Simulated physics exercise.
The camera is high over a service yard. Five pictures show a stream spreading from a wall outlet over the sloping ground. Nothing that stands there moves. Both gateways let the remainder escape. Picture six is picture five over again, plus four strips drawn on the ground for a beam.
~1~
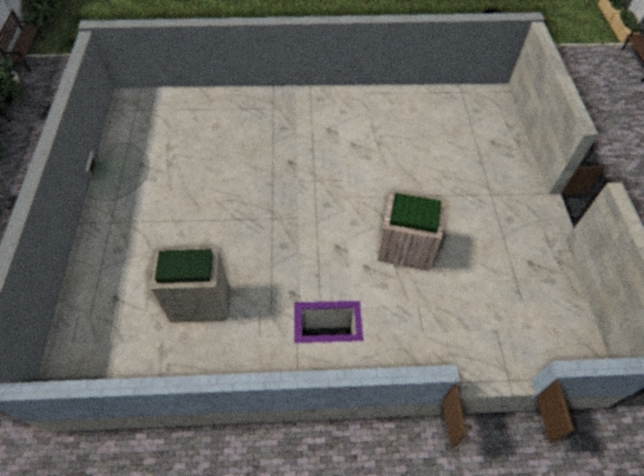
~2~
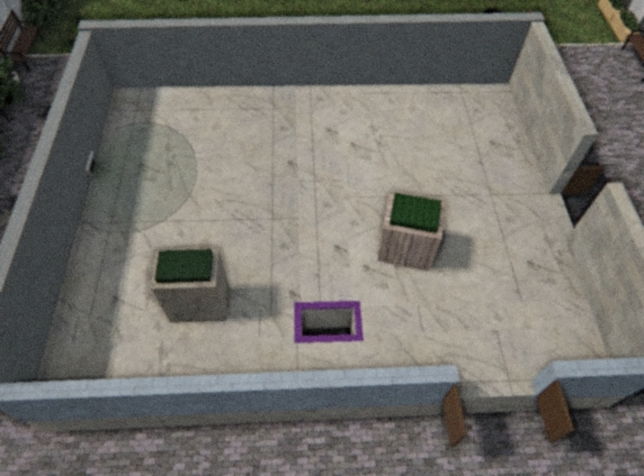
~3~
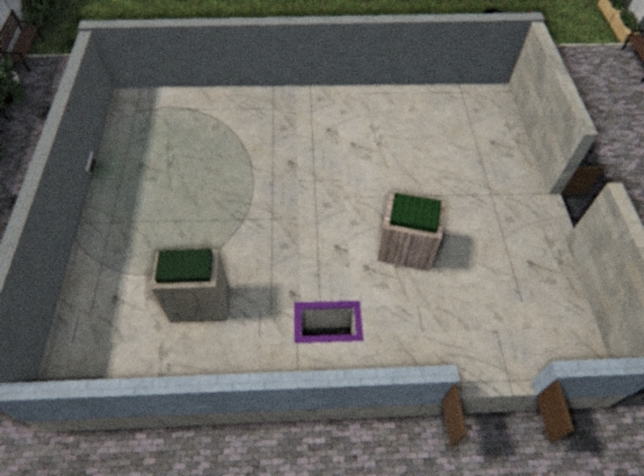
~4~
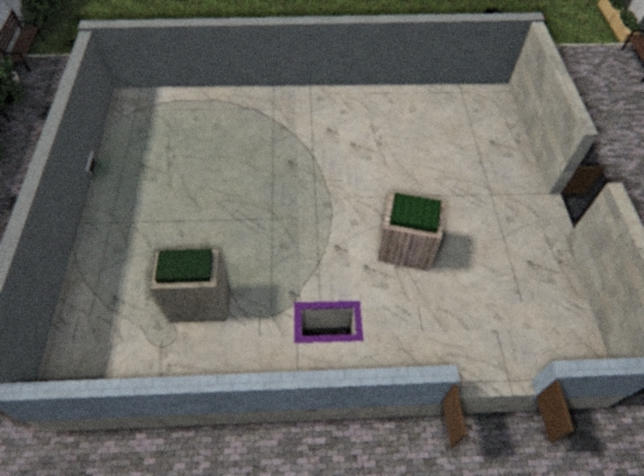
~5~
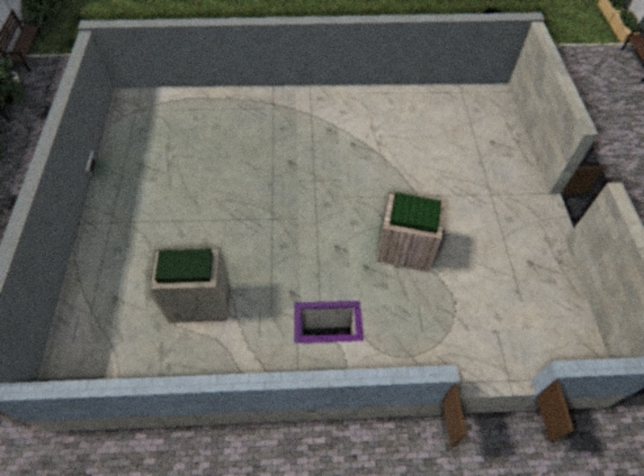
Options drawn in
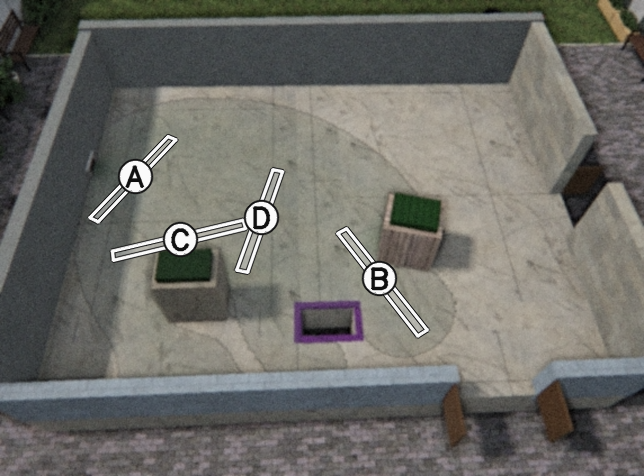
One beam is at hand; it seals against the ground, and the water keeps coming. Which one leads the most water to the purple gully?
Use spot B.
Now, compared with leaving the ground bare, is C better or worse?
Spot C is worse.
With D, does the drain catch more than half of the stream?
No, it does not.
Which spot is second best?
Spot D.
On the marked copy, A from (94, 219) to (171, 138); B from (342, 231) to (422, 332); C from (112, 255) to (244, 224); D from (242, 271) to (277, 170).
If A is chosen, about 9 % of the stream runs into the purple gully, about 86 % out by the gates.
If B is chosen, about 32 % of the stream runs into the purple gully, about 65 % out by the gates.
If C is chosen, about 12 % of the stream runs into the purple gully, about 86 % out by the gates.
If D is chosen, about 24 % of the stream runs into the purple gully, about 72 % out by the gates.
